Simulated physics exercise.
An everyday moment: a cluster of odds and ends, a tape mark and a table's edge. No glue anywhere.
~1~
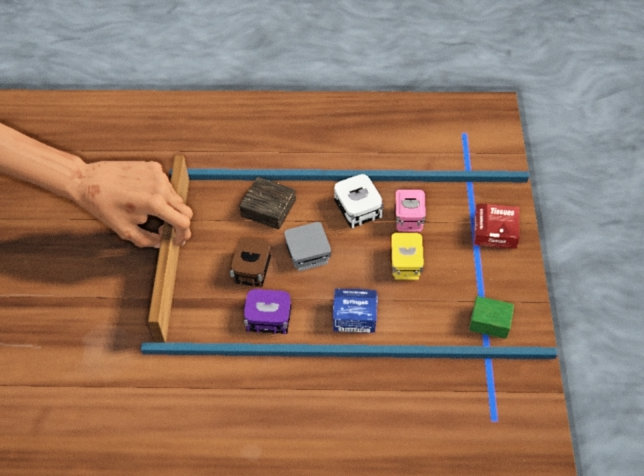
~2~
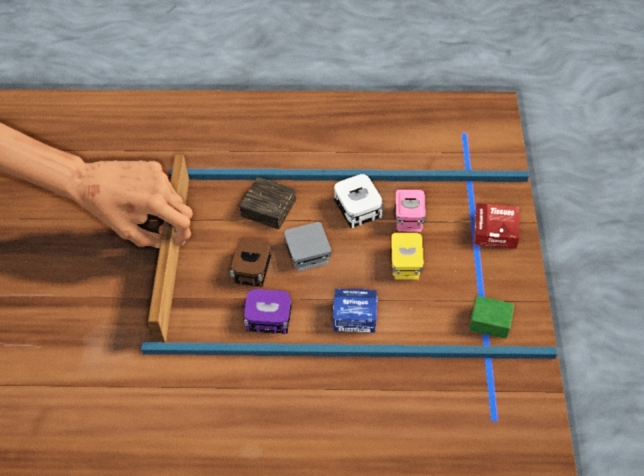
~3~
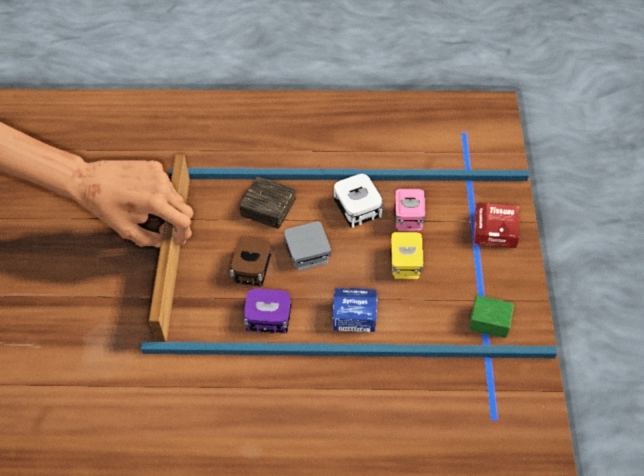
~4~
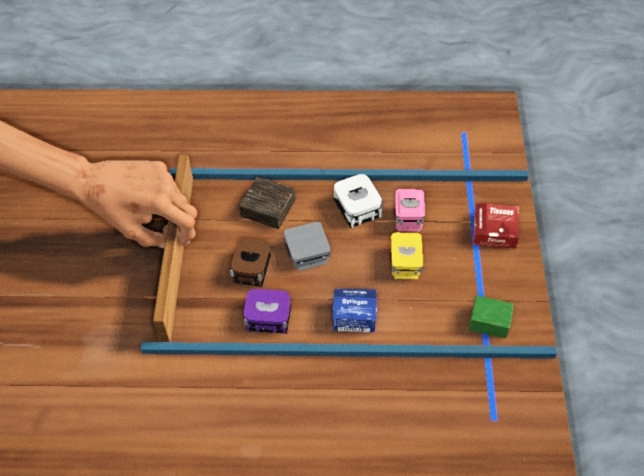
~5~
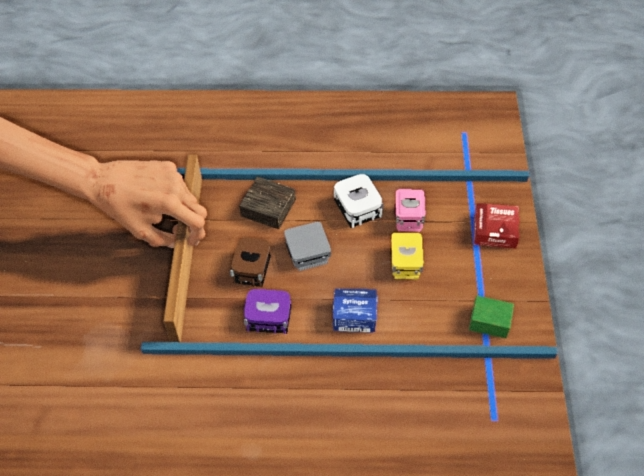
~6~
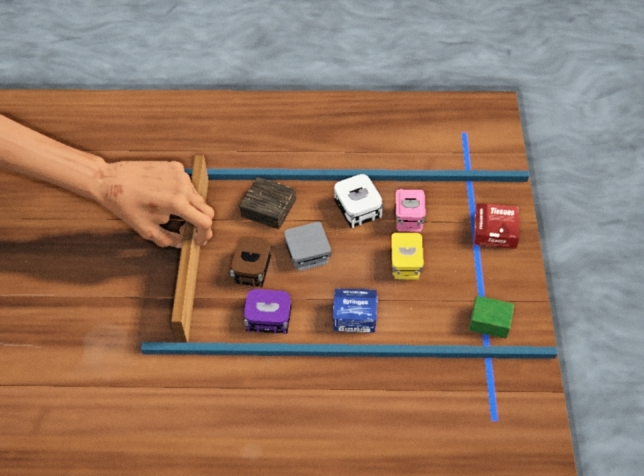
To begin with, a hand grips an upright wooden board at the left end of two blue rails, with small colourful boxes and blocks spread between them. The board barely shifts at first, then the hand slides it slightly right, leaving a narrower gap before the still objects.
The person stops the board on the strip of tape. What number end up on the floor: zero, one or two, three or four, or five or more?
The number that fall off is three or four.
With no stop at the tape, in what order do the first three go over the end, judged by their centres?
The order is the red box, then the green block, then the pink case.
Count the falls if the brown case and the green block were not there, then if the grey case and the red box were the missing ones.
The counts: 2 and 2.
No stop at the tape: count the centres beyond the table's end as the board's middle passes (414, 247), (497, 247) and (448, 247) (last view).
The counts: 1, 7 and 3.
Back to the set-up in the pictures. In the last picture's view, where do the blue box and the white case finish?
The blue box stops around (550, 311); the white case around (535, 207).
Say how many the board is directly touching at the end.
That makes 3.
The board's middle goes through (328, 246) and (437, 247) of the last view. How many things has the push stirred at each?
8 and 10.
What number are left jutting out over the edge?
It comes to 3.
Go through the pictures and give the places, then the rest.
In the first frame, red box (497, 226); green block (492, 317); pink case (410, 211); board (170, 245); tape (478, 260).
In the second frame, green block (492, 317); grey case (308, 247).
In the third frame, pink case (409, 211); yellow case (406, 256).
In the fourth frame, red box (496, 226); board (175, 245).
In the fifth frame, green block (491, 317); blue box (355, 310).
In the sixth frame, red box (496, 226); green block (492, 317); pink case (410, 211); board (192, 245); tape (478, 260).
Soon after, none off yet; red box at rest near (496, 226); green block at rest near (492, 317); pink case at rest near (410, 211).
After that, none off yet; red box displaced a little near (519, 226); green block moving near (500, 317); pink case displaced well along near (484, 214).
In the end, the number that fall off is three or four; gone, yellow case, pink case, green block and red box.
